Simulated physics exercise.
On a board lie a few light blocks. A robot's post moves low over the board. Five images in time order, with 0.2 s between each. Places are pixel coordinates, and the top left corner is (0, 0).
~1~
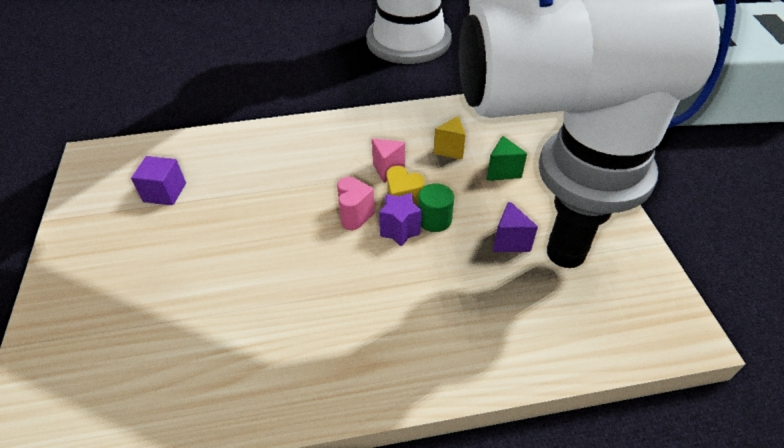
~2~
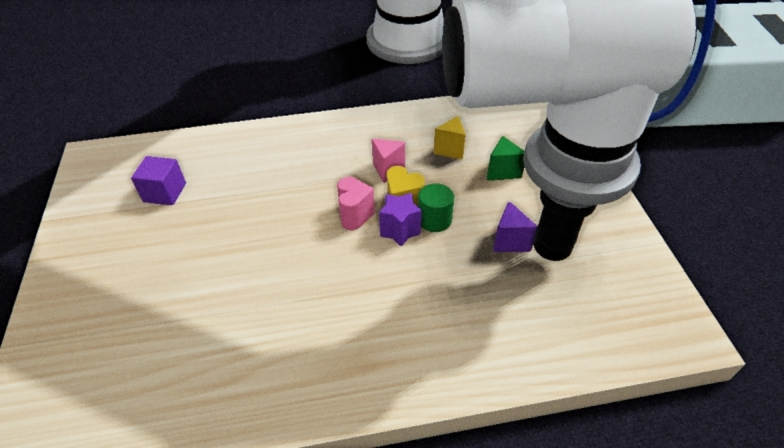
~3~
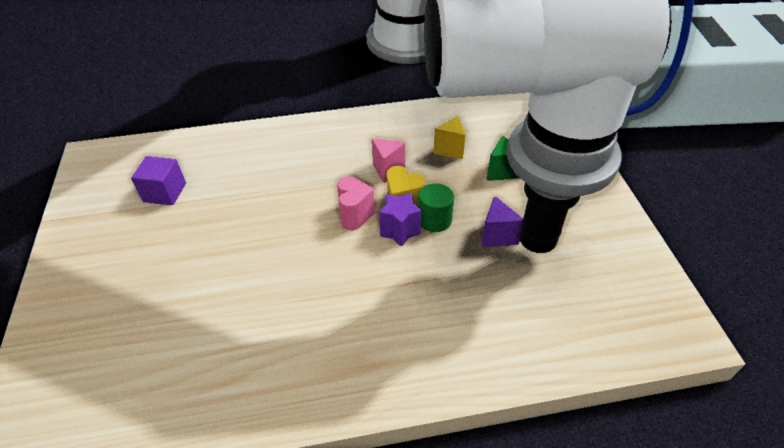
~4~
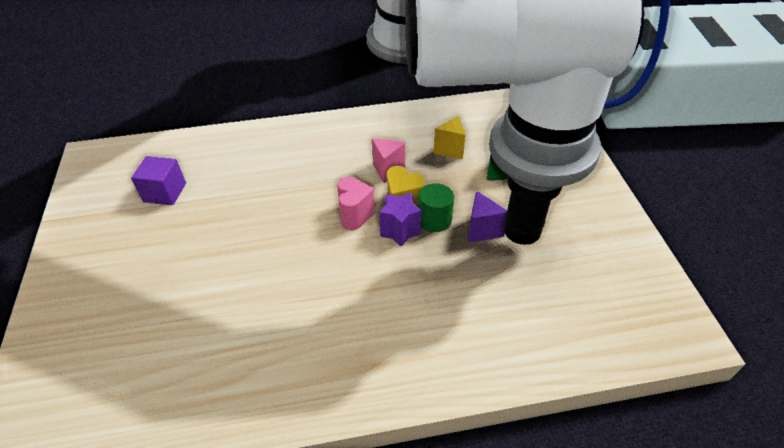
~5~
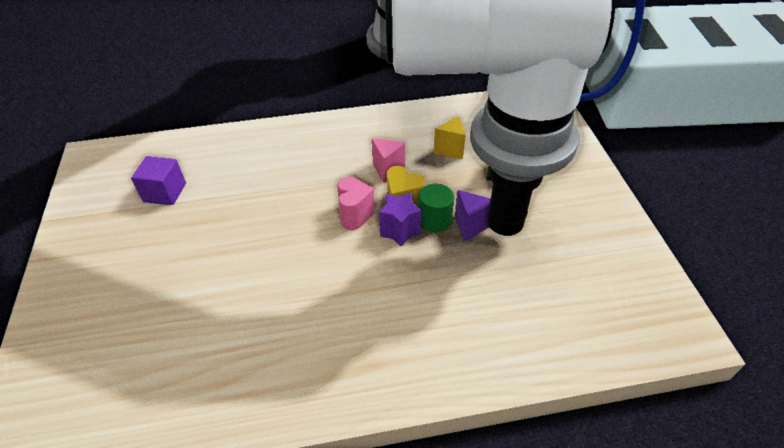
On a wooden board, a robot arm's black post moving left and pushing a purple triangular block toward a cluster of colourful blocks.
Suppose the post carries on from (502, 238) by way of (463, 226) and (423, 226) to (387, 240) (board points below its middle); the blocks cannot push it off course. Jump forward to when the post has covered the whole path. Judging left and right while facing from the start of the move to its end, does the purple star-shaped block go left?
I expect so.
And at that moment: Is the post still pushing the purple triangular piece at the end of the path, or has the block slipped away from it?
It is off to the side or behind.
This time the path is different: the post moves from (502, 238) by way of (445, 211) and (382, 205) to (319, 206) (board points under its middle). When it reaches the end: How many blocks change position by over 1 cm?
I reckon the push displaces three or more of the blocks by more than 1 cm.
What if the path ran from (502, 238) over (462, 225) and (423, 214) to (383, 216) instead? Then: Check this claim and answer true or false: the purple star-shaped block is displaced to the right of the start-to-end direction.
This is false.
The first path, step by step. One third of the way, post at (465, 211); yellow heart block at (400, 178); green circular block at (430, 195); purple triangular piece at (454, 178).
Two thirds of the way, post at (424, 211); purple star-shaped block at (381, 209), turned 45° anticlockwise; yellow heart block at (381, 166); green circular block at (395, 187); purple triangular piece at (449, 176), turned 25° clockwise.
At the end, post at (386, 225); pink heart block at (340, 189); purple star-shaped block at (351, 218), turned 50° anticlockwise; yellow heart block at (379, 163); green circular block at (379, 188); purple triangular piece at (449, 176), turned 25° clockwise.
